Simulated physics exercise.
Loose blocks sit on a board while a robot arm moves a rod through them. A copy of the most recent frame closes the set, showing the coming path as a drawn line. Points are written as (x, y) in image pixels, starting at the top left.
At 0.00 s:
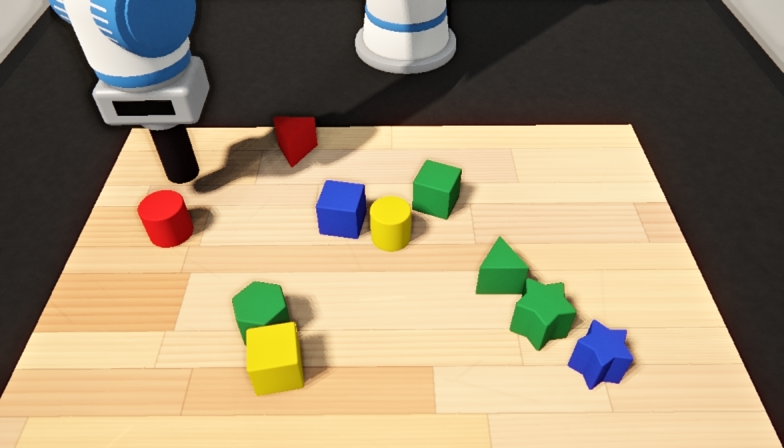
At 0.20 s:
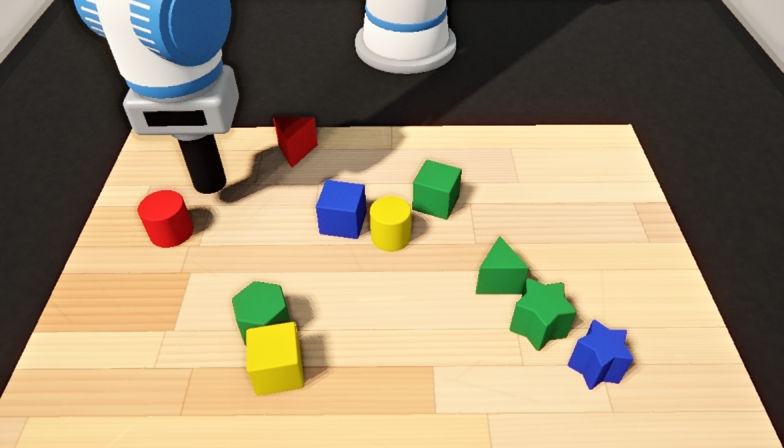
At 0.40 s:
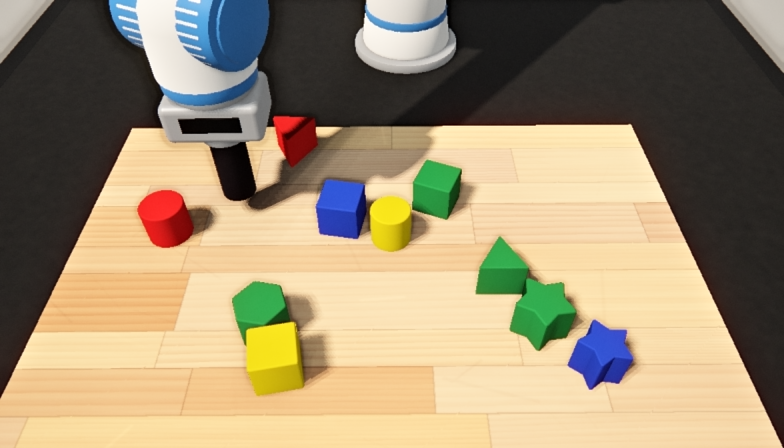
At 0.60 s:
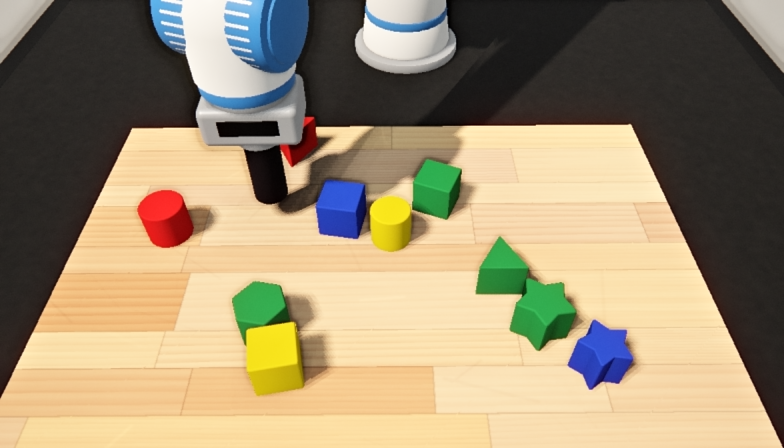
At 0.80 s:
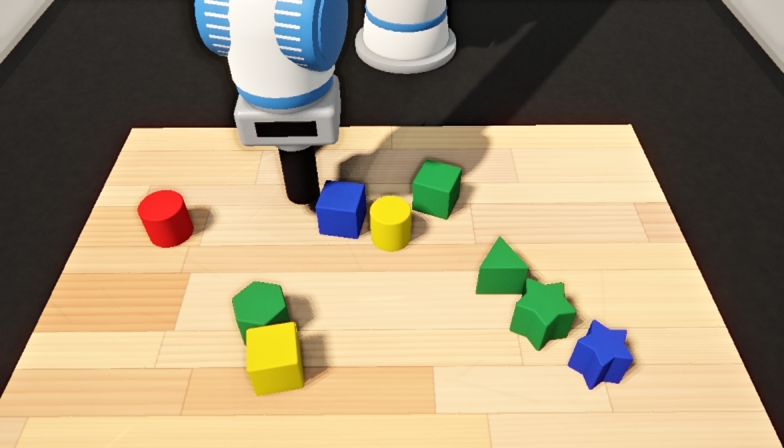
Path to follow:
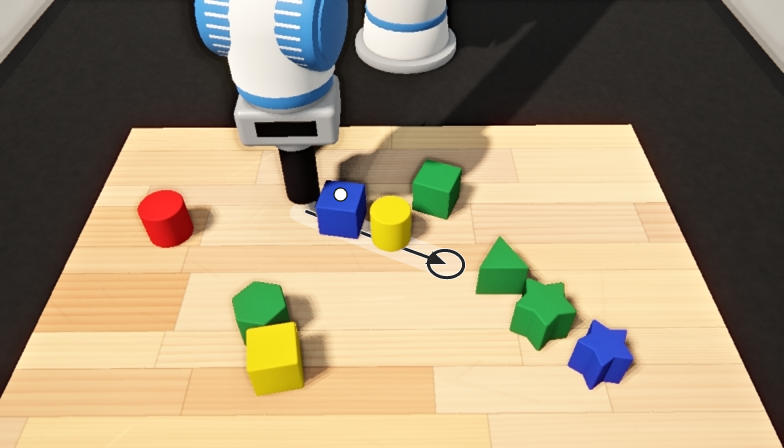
On a wooden board scattered with colored blocks, a robot arm moved its black rod steadily to the right, passing in front of a red block and coming up beside the blue cube, while the blocks stayed still.
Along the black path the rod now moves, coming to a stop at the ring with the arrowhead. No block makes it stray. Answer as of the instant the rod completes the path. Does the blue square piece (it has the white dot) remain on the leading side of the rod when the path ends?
In short: Yes.
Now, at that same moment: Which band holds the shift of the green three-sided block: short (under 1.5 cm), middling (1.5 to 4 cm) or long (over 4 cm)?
Displacement: 1.5 to 4 cm.
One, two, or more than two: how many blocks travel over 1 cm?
3 or more blocks.
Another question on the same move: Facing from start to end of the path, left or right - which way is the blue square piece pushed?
Towards the left-hand side.
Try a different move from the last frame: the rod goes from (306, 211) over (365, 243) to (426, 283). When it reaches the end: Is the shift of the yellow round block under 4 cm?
I'd say no.
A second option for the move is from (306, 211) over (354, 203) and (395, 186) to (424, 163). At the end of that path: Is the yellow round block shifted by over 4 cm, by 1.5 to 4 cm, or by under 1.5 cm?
It travels between 1.5 and 4 cm.
The drawn path runs from (306, 211) directly to (446, 264); the dot is on the blue square piece.
What follows on the original path. One third of the way, rod (349, 211); blue square piece (384, 211); yellow round block (426, 219).
Two thirds of the way, rod (397, 228); blue square piece (436, 227); yellow round block (480, 230).
At the end, rod (448, 246); blue square piece (490, 234), turned 25° anticlockwise; yellow round block (532, 228); green three-sided block (542, 260), turned 75° clockwise; green star-shaped block (549, 302).
